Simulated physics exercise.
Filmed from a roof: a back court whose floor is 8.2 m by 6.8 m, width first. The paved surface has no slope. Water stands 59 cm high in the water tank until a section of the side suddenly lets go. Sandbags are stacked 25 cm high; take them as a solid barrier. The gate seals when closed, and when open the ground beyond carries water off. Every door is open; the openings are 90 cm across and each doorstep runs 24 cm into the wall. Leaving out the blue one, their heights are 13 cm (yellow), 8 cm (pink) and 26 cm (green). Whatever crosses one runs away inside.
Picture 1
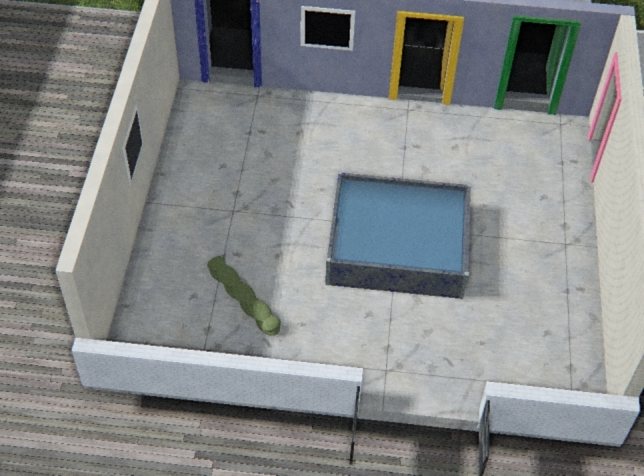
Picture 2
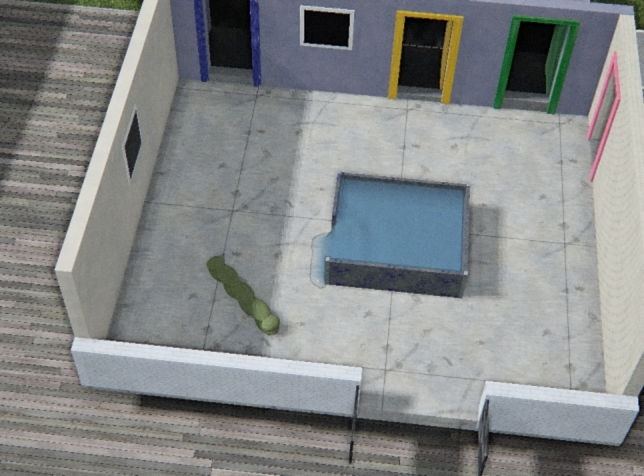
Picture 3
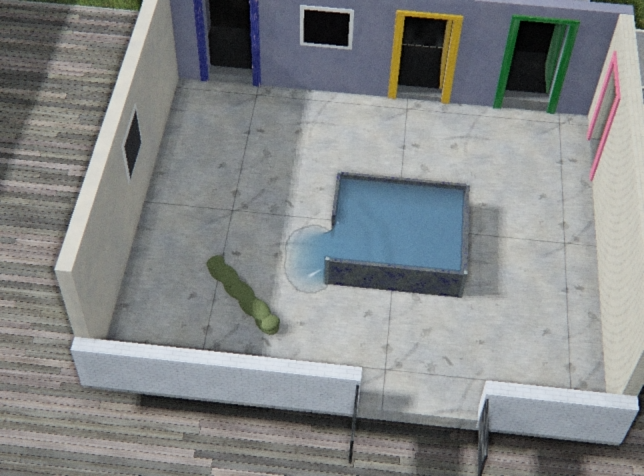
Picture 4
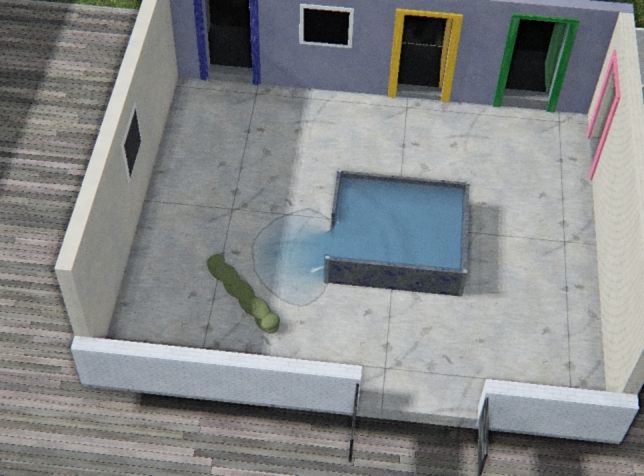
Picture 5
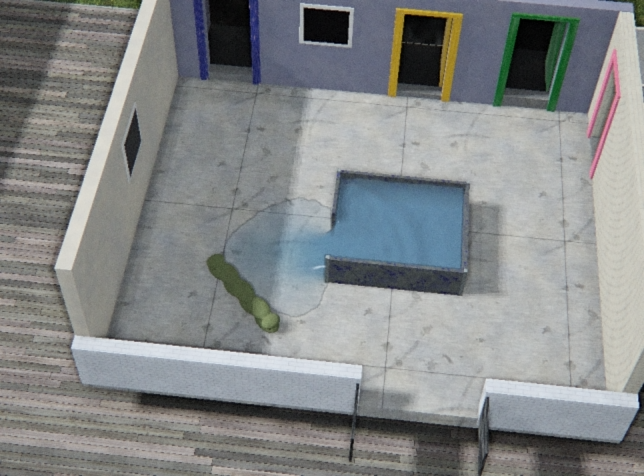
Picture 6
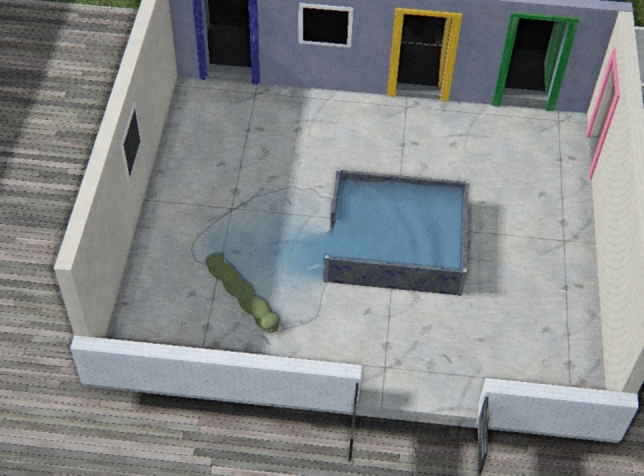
A blue water tank stood whole in a walled courtyard with blue, yellow and green doorways, then its left side opened and water spread across the grey floor, reaching around the green sandbags.
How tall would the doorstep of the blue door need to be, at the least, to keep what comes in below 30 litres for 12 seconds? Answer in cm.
It would have to be roughly 13.5 cm high.
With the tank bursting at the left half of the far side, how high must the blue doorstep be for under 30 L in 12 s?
About 9.0 cm.
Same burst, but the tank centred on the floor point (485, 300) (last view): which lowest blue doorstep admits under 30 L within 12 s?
Some 11.0 cm.
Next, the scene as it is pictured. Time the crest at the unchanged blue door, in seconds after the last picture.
Near 3.5 s.
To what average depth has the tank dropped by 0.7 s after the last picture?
Some 44 cm.
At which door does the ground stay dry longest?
It is the pink one.
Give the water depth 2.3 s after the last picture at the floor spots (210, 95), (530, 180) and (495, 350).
Roughly 3, 0 and 0 cm, in turn.
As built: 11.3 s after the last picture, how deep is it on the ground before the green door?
Some 3.5 cm.
Then, 0.7 s after the last picture water covers 15 % of the floor, deepest (36 cm) near (248, 288); it has not reached the blue door.
Then, 2.3 s after the last picture water covers 30 % of the floor, deepest (25 cm) near (248, 288); it has not reached the blue door.
Then, 11.3 s after the last picture water covers 95 % of the floor, deepest (8 cm) near (595, 297); 7 cm at the blue door, 2 litres in over its 19 cm doorstep.
At the blue door as built, the water peaked near 19 cm, 3.5 s after the last picture.
With a doorstep of 11 cm, 63 litres would have come in within the 12 s; with 15 cm, 16 litres. So under 30 litres takes about 13.5 cm.
